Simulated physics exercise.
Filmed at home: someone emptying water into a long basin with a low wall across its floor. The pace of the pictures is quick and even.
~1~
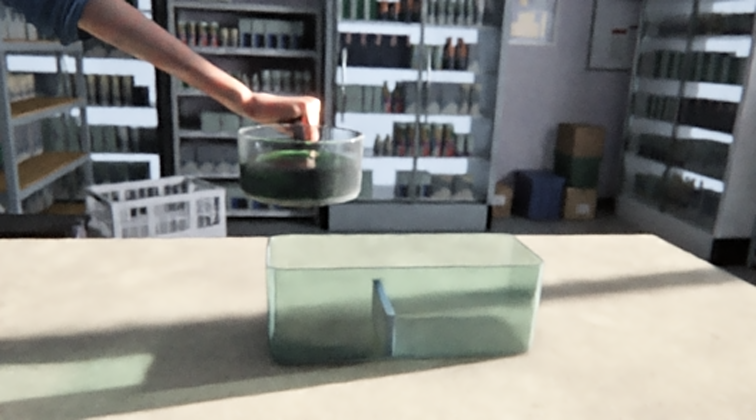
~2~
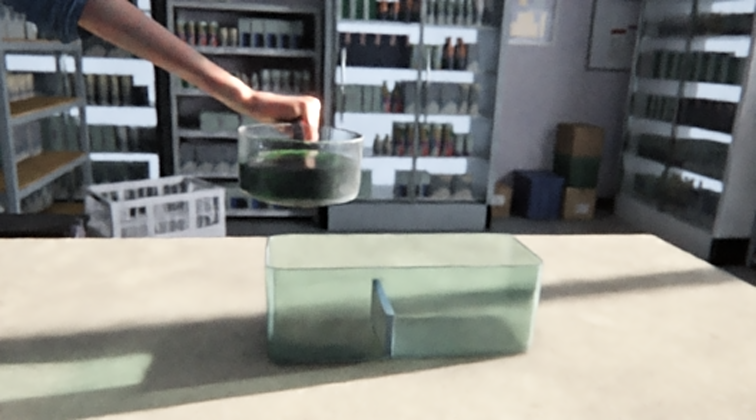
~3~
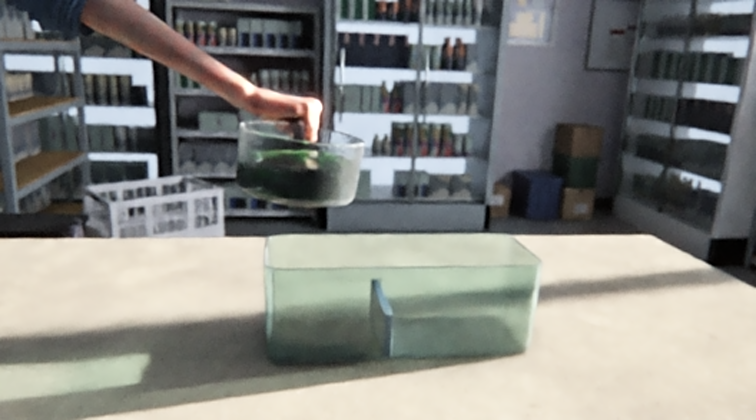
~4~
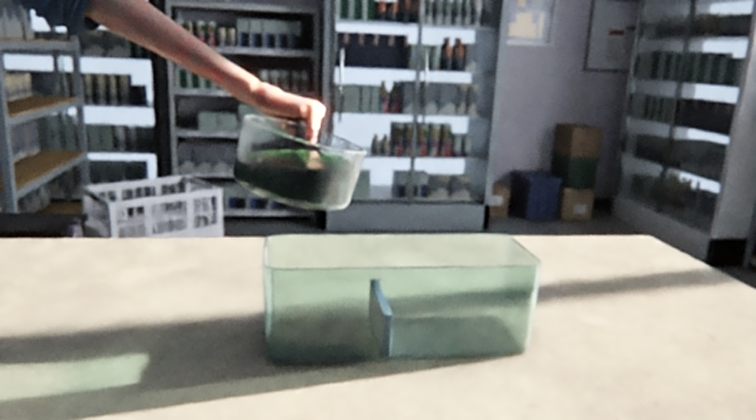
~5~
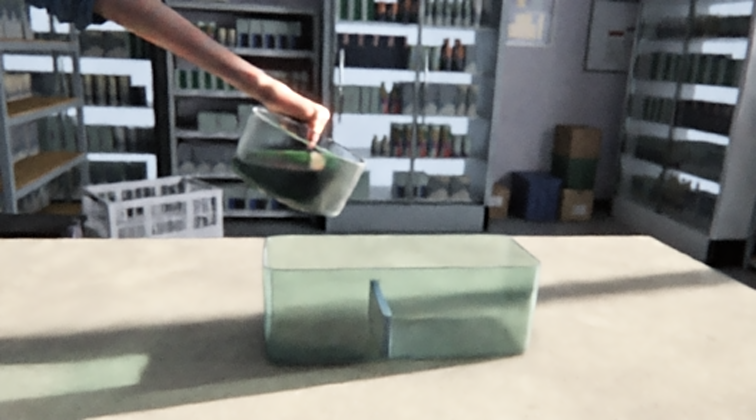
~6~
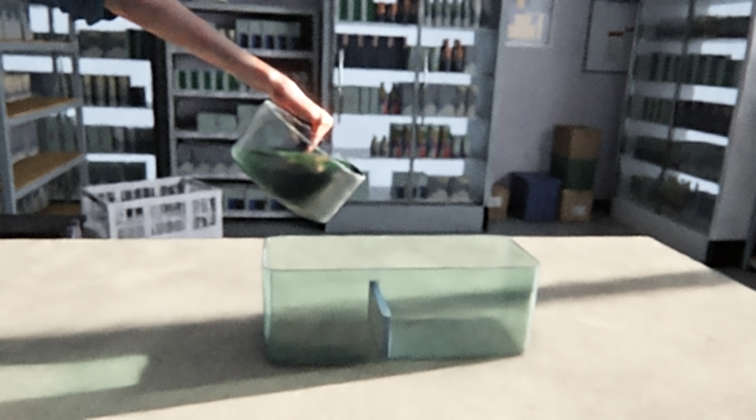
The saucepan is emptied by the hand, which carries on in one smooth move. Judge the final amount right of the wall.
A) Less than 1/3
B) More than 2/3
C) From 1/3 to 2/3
(C) From 1/3 to 2/3.
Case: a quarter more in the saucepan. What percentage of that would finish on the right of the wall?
My estimate is about 55 percent.
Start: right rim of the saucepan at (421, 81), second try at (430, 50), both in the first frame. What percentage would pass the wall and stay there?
In order: Close to 95 and 90 percent.
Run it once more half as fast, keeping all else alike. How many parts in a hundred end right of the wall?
I'd say close to 60 per cent.
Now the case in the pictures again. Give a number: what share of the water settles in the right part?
Share: Roughly 45 %.
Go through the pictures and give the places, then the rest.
The first picture shows tilt 0°; pouring edge (362, 136); surface from (242, 159) to (358, 161); the long basin's rim runs from (268, 253) to (529, 250); the wall's top is at (383, 296).
The second picture shows tilt 2°; pouring edge (362, 137); surface from (241, 158) to (358, 161).
The third picture shows tilt 7°; pouring edge (363, 143); surface from (240, 157) to (357, 161).
The fourth picture shows tilt 14°; pouring edge (364, 151); surface from (239, 156) to (357, 163).
The fifth picture shows tilt 24°; pouring edge (364, 163); surface from (235, 154) to (358, 165).
The sixth picture shows tilt 36°; pouring edge (362, 177); surface from (236, 151) to (354, 167); 1 per cent is over the edge.
A moment on, the saucepan is tipped on its side and 31 per cent is still to pour, 8 is left of the wall and 28 right of it.
Next, the saucepan is tipped right over and 8 per cent is still to pour, 39 is left of the wall and 47 right of it.
Then the saucepan is tipped right over and 1 per cent is still to pour, 50 is left of the wall and 47 right of it.
Later the saucepan is tipped right over and 0 per cent is still to pour, 52 is left of the wall and 47 right of it.
In the end 52 per cent lies left of the wall, 47 right of it and 1 outside.
